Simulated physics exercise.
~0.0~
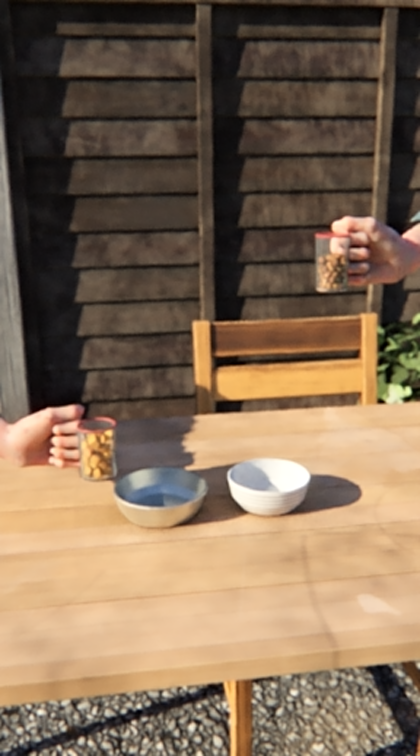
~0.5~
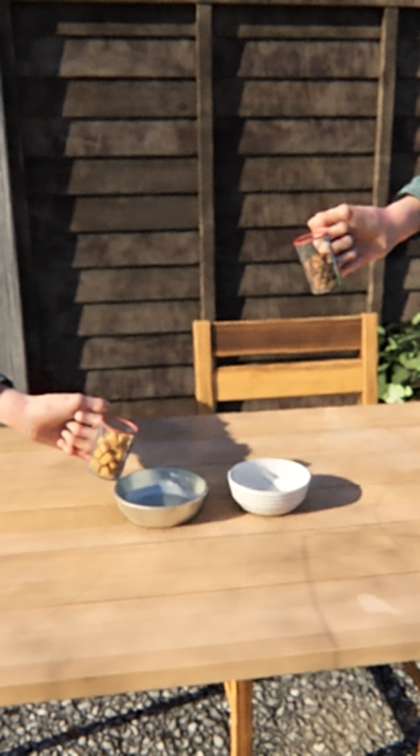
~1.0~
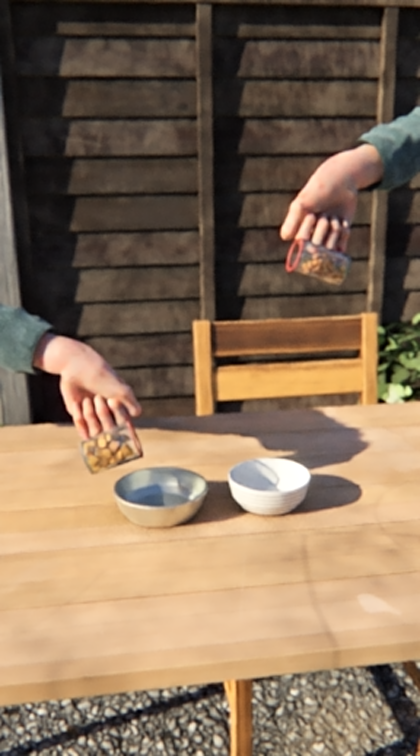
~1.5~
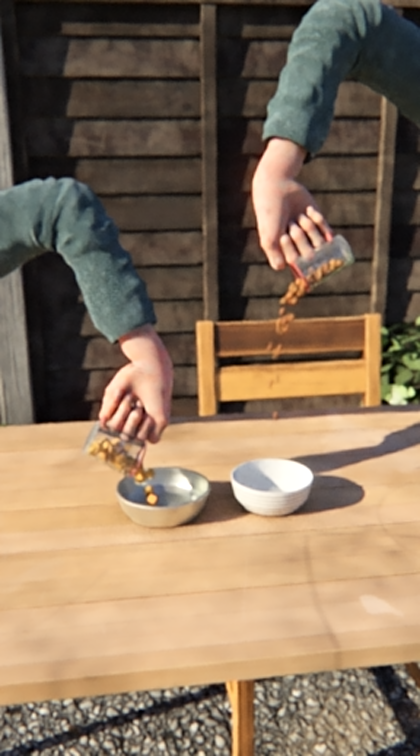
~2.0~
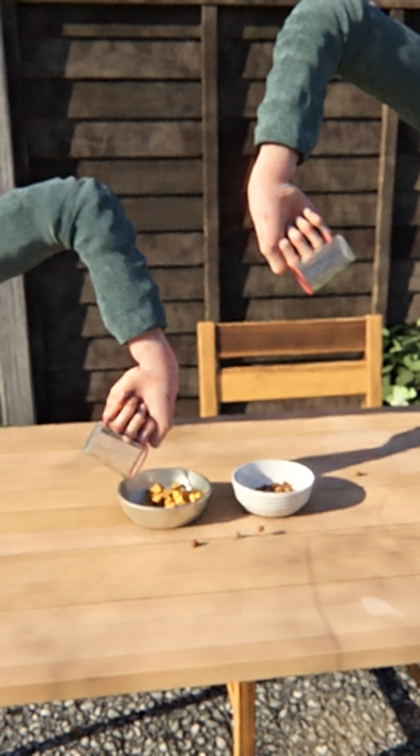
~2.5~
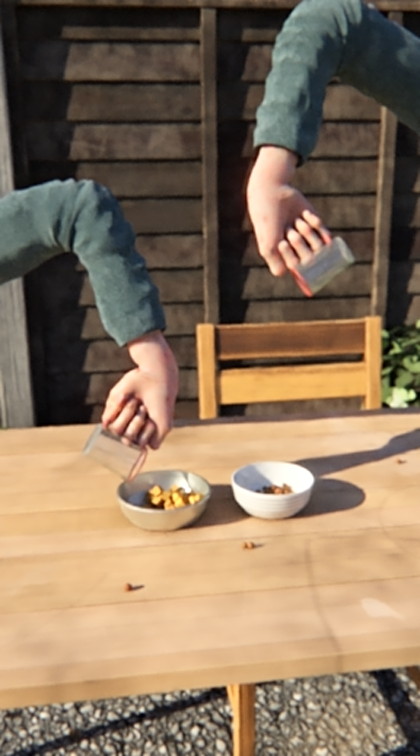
Two hands tipping cups of small pieces over bowls, the left landing neatly, the higher right scattering a few onto the table.
